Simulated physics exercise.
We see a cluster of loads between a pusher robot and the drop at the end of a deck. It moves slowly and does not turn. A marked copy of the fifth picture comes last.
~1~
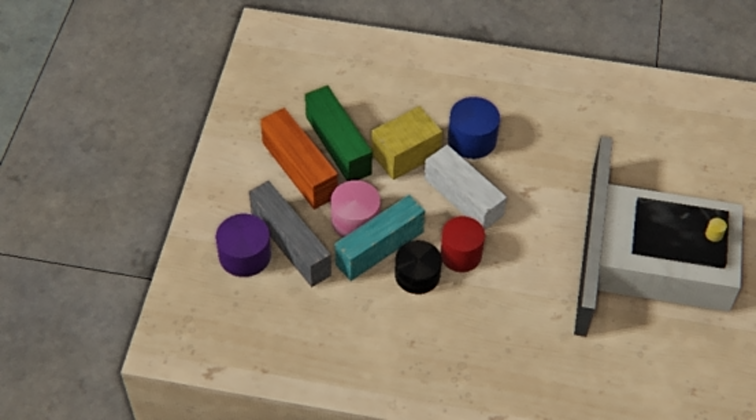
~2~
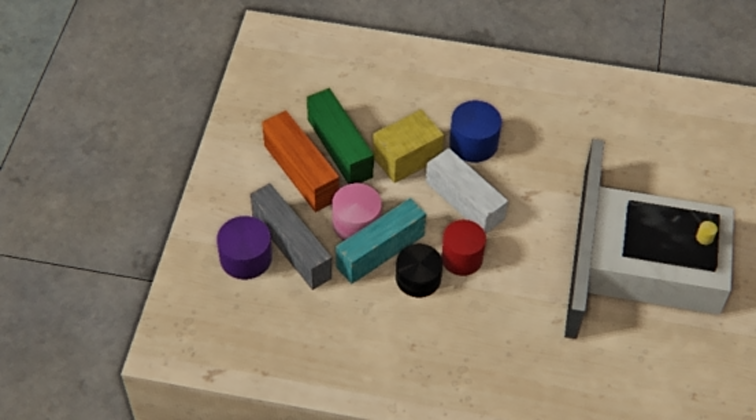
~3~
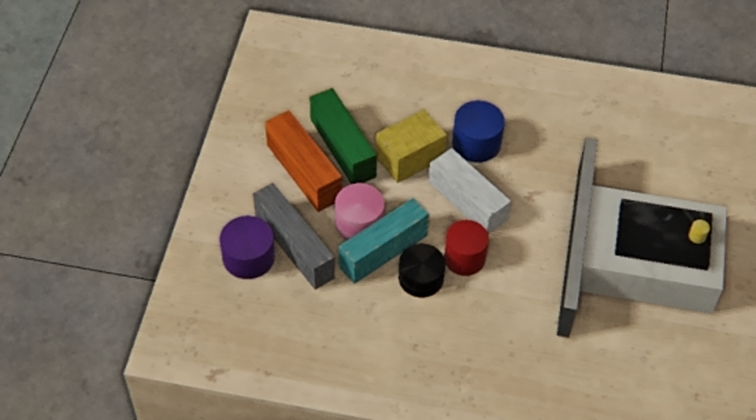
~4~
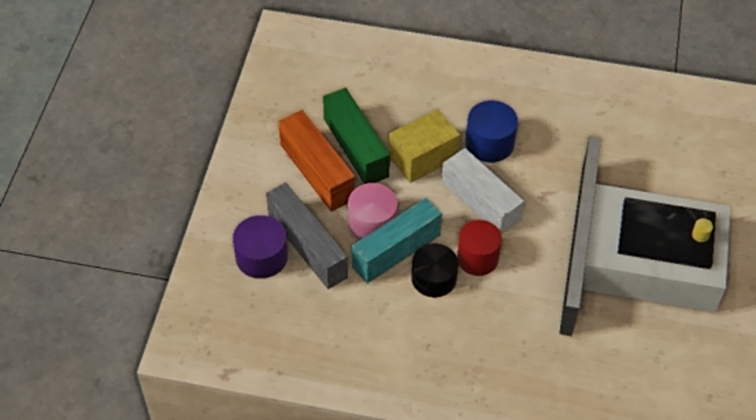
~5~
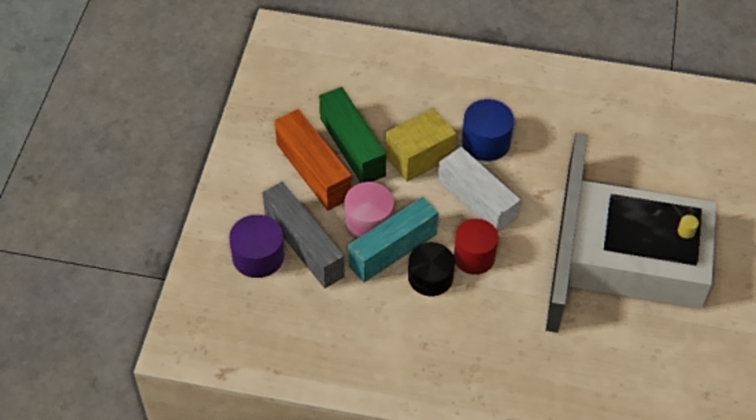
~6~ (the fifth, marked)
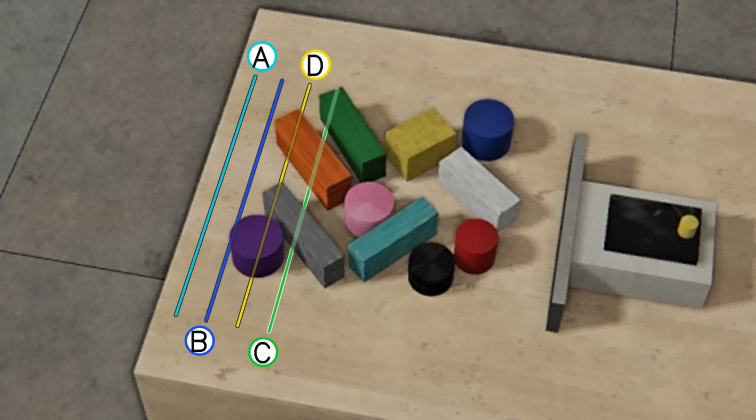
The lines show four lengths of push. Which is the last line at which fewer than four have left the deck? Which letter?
It should halt at D.
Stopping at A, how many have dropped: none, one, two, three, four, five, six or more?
By then, six or more.
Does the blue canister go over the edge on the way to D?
No.
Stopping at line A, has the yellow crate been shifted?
By then, yes.
On the copy, A at (218, 188); B at (247, 193); C at (306, 203); D at (276, 198).
On D. First, robot (537, 209); blue canister (468, 119); black canister (413, 280).
Then, robot (429, 191); purple canister (210, 247); orange stick (273, 141).
Finally, robot (351, 178); orange stick over the edge; purple canister over the edge; three fallen.
By contrast, A drops nine; B drops six; C is within the limit but short.
